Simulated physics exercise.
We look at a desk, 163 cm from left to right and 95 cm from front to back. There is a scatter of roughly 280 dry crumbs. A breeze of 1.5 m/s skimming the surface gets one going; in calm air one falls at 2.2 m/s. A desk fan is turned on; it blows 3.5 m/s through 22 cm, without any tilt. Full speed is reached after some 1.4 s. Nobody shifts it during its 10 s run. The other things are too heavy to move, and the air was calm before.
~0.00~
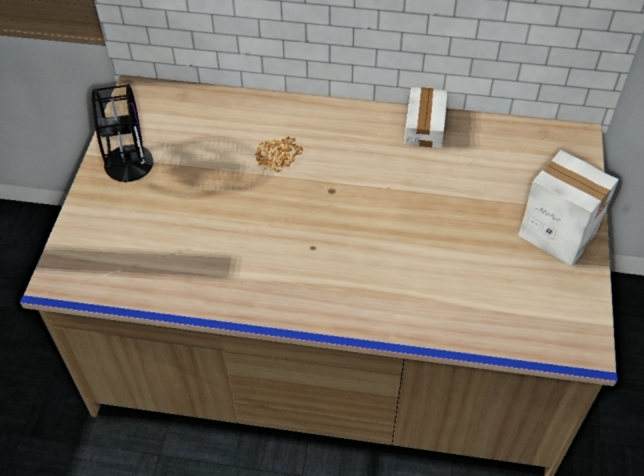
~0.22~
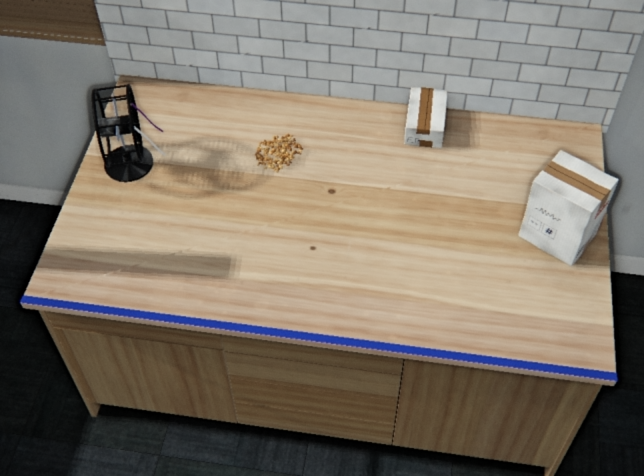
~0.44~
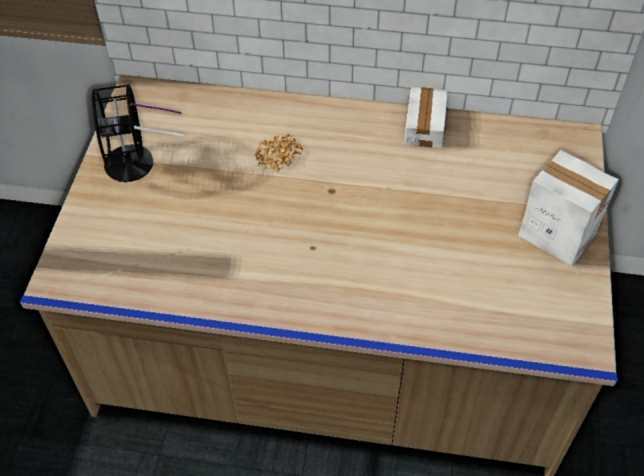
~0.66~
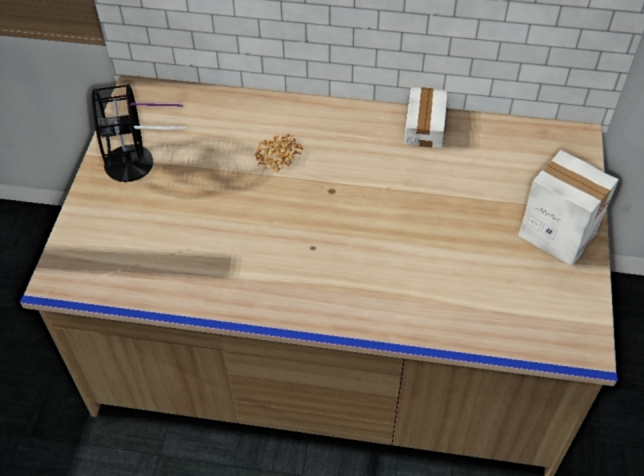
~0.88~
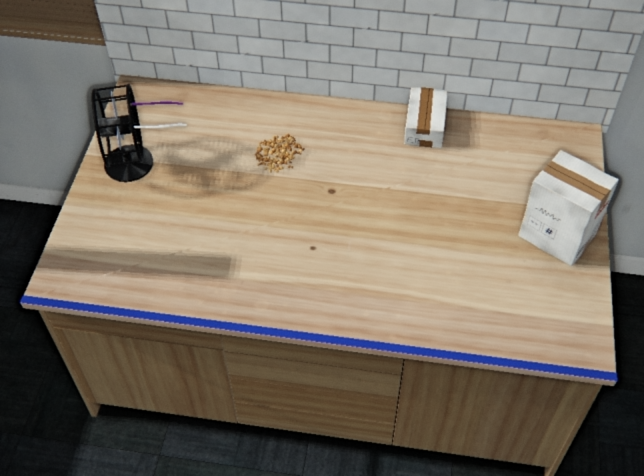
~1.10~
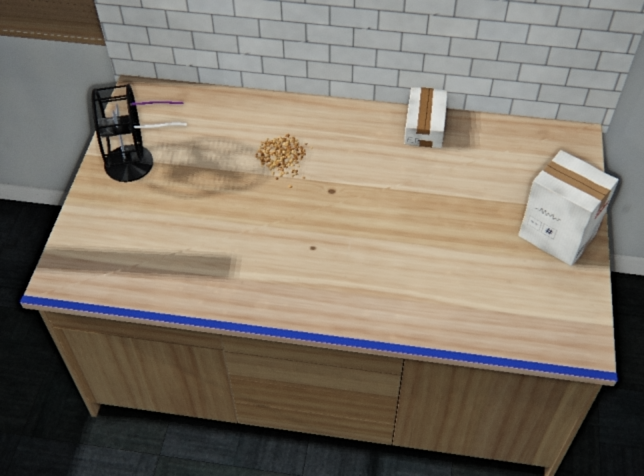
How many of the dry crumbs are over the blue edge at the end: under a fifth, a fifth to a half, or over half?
By then under a fifth are over the blue edge.
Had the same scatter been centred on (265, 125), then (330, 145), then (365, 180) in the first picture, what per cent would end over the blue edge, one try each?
In that order: 0 %, 0 %, 0 %.
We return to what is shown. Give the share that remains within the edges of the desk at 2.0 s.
Some 100 per cent.
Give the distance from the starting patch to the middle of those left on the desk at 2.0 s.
About 15 cm.
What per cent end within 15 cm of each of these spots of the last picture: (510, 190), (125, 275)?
In turn about 20 %, 0 %.
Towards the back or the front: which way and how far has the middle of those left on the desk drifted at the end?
Towards the front, some 10 cm.
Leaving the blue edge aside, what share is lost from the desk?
About 50 %.
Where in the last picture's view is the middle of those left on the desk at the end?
Around (509, 203).
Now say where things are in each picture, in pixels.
The middle of the dry crumbs is near (278, 153), none has stirred yet and the mouth of the desk fan is at (118, 126), in the first picture.
The middle of the dry crumbs is near (278, 151), none has stirred yet and the blue edge is centred on (308, 341), in the second picture.
The middle of the dry crumbs is near (278, 151), none has stirred yet, the top of a box is at (427, 108) and the top of a box is at (576, 180), in the third picture.
The middle of the dry crumbs is near (278, 151) and none has stirred yet, in the fourth picture.
The middle of the dry crumbs is near (278, 151) and none has stirred yet, in the fifth picture.
The middle of the dry crumbs is near (280, 153), the farthest in sight from the desk fan is at (312, 148) and about 20 % have left their places, in the sixth picture.
After 2.0 s the count stands so, 0 % are over the blue edge; the middle of those still in play is near (318, 152).
After 3.2 s the count stands so, 0 % are over the blue edge; the middle of those still in play is near (461, 180).
After 5.5 s the count stands so, 0 % are over the blue edge; the middle of those still in play is near (503, 199).
After 10.0 s, at the end, 0 % are over the blue edge; the middle of those still in play is near (509, 203).
